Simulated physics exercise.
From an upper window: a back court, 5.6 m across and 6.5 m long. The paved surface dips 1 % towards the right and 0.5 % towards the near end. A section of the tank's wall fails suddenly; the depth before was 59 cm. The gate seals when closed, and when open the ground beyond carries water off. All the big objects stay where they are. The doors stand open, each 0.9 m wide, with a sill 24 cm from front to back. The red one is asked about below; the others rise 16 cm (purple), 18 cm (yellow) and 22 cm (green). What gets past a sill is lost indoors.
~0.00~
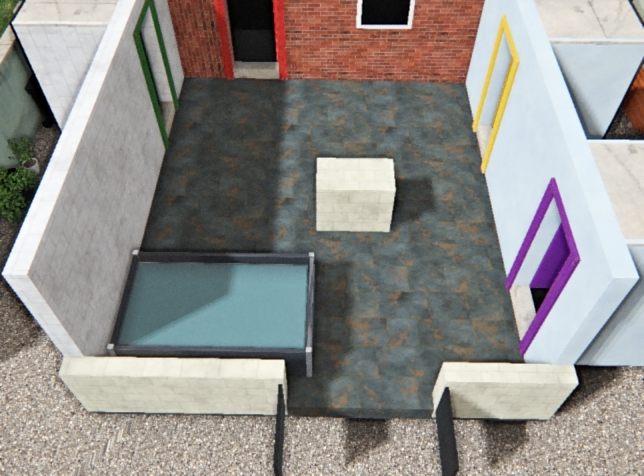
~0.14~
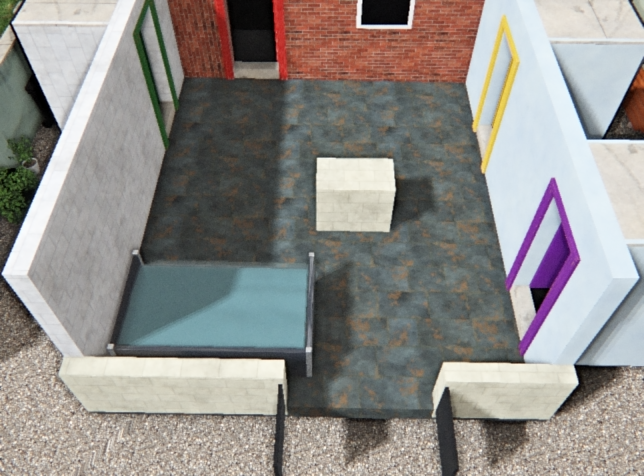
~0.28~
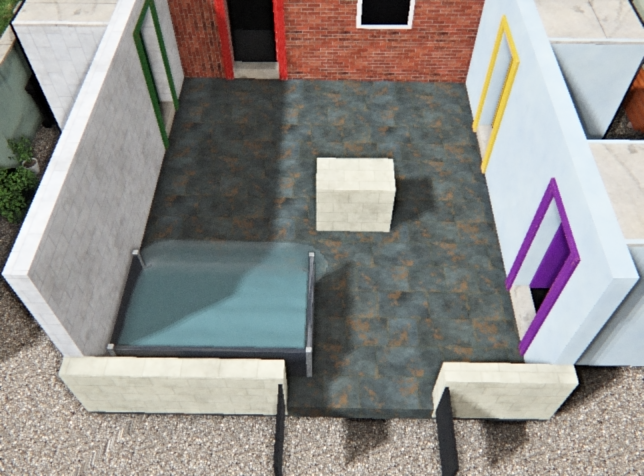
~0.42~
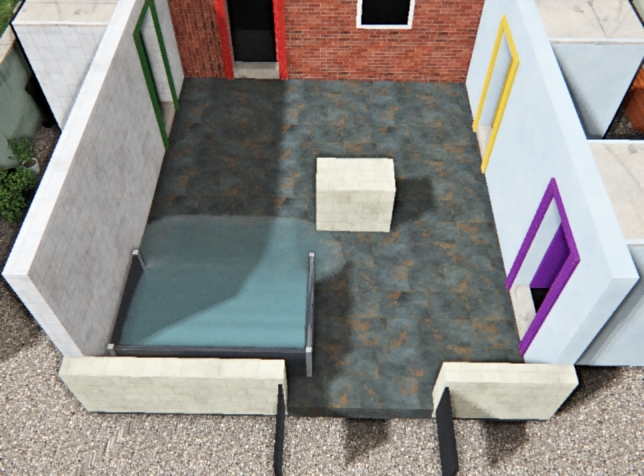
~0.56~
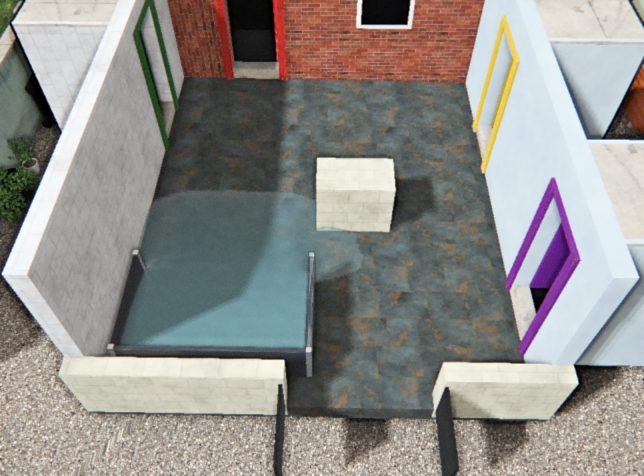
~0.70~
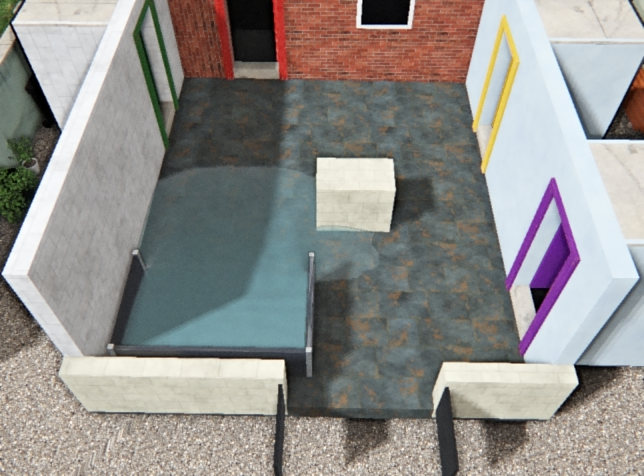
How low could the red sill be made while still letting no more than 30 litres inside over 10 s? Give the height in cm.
It would have to be roughly 20 cm high.
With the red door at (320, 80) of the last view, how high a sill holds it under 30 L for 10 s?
About 16 cm.
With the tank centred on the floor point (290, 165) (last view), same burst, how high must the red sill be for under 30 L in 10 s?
Then roughly 28 cm.
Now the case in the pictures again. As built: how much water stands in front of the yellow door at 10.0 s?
Roughly 9.5 cm deep.
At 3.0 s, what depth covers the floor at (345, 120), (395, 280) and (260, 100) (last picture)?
Roughly 3, 1 and 20 cm, in turn.
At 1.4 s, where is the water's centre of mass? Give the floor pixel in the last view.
Near (237, 242).
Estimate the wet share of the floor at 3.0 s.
Near 65 per cent is wet.
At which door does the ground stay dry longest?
It is the yellow one.
After 1.4 s water covers 45 % of the floor, deepest (21 cm) near (267, 274); it has not reached the red door.
After 3.0 s water covers 65 % of the floor, deepest (28 cm) near (236, 96); 27 cm at the red door, 13 litres in over its 22 cm sill.
After 10.0 s water covers 95 % of the floor, deepest (16 cm) near (529, 381); 2 cm at the red door, 20 litres in over its 22 cm sill.
At the red door as built, the water arrived by 1.5 s and peaked near 29 cm at 2.6 s.
With a sill of 17 cm, 64 litres would have come in within the 10 s; with 22.5 cm, 17 litres. So under 30 litres takes about 20 cm.
